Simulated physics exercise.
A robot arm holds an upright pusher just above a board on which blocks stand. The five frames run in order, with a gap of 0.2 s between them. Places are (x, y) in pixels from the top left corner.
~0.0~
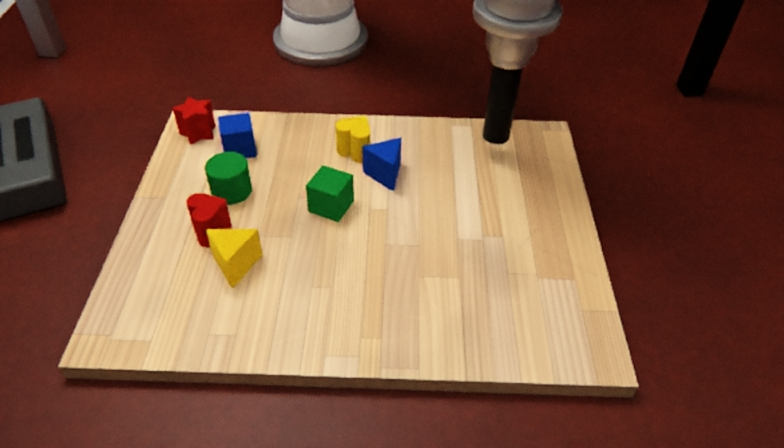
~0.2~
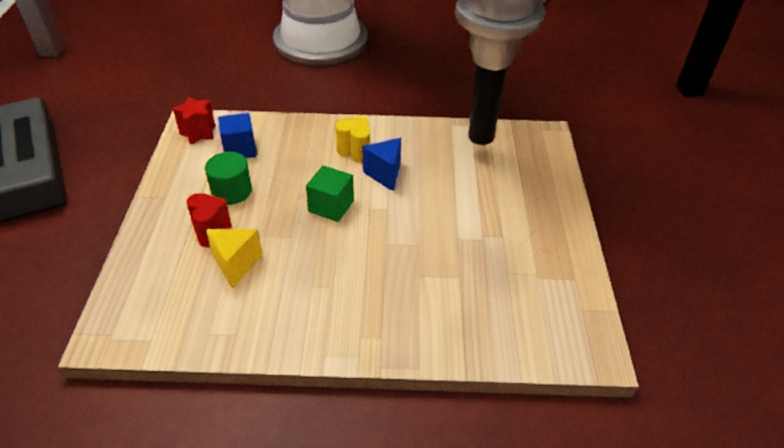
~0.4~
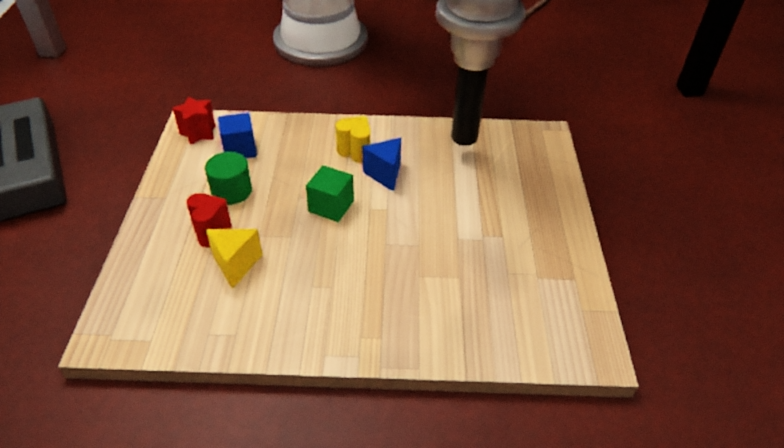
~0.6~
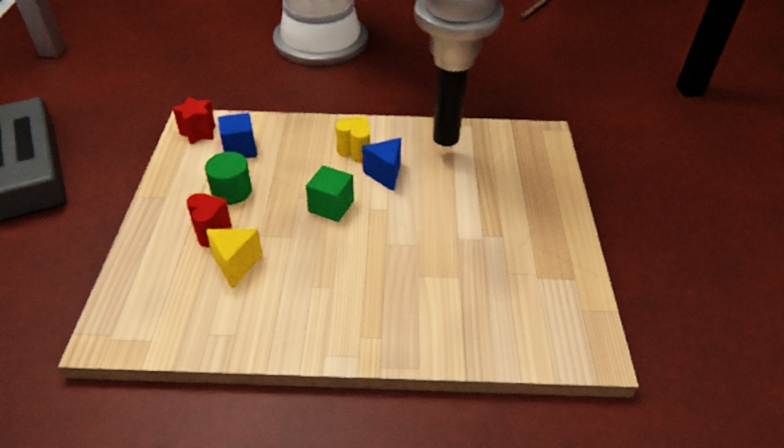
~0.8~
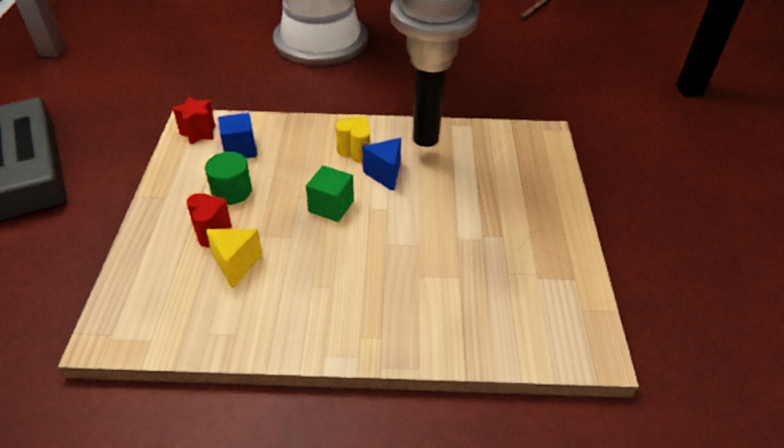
The clip shows a robot arm holding an upright black pusher above a wooden board with red, blue, green and yellow blocks; the pusher moves steadily left toward the blue triangle while the blocks stay still.
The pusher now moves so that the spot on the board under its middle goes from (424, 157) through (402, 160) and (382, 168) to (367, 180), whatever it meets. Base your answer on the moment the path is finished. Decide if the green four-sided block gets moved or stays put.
It ends up somewhere else.
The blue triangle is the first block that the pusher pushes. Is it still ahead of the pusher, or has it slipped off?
It is still there in front.
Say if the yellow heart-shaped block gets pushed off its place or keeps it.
Left in place.
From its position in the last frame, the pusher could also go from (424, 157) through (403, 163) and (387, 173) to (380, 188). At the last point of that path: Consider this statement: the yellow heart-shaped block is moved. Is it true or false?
Verdict: False.
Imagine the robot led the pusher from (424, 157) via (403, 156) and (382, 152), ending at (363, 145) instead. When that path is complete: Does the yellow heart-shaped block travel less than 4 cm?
Going by the path, yes.
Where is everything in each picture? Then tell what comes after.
The first frame shows lower end of the pusher (496, 137), tops of blocks, green four-sided block (330, 180), yellow heart-shaped block (355, 126), blue triangle (386, 149).
The second frame shows pusher (481, 137), blocks as before.
The third frame shows pusher (465, 138), blocks as before.
The fourth frame shows pusher (446, 139), blocks as before.
The fifth frame shows pusher (426, 139), green four-sided block (330, 180), yellow heart-shaped block (355, 126), blue triangle (386, 149).
On the path given first. Halfway along, pusher (392, 146); blue triangle (374, 151), turned 45° anticlockwise.
At the end, pusher (367, 162); green four-sided block (324, 188), turned 30° clockwise; yellow heart-shaped block not moved; blue triangle (353, 169), turned 80° anticlockwise.
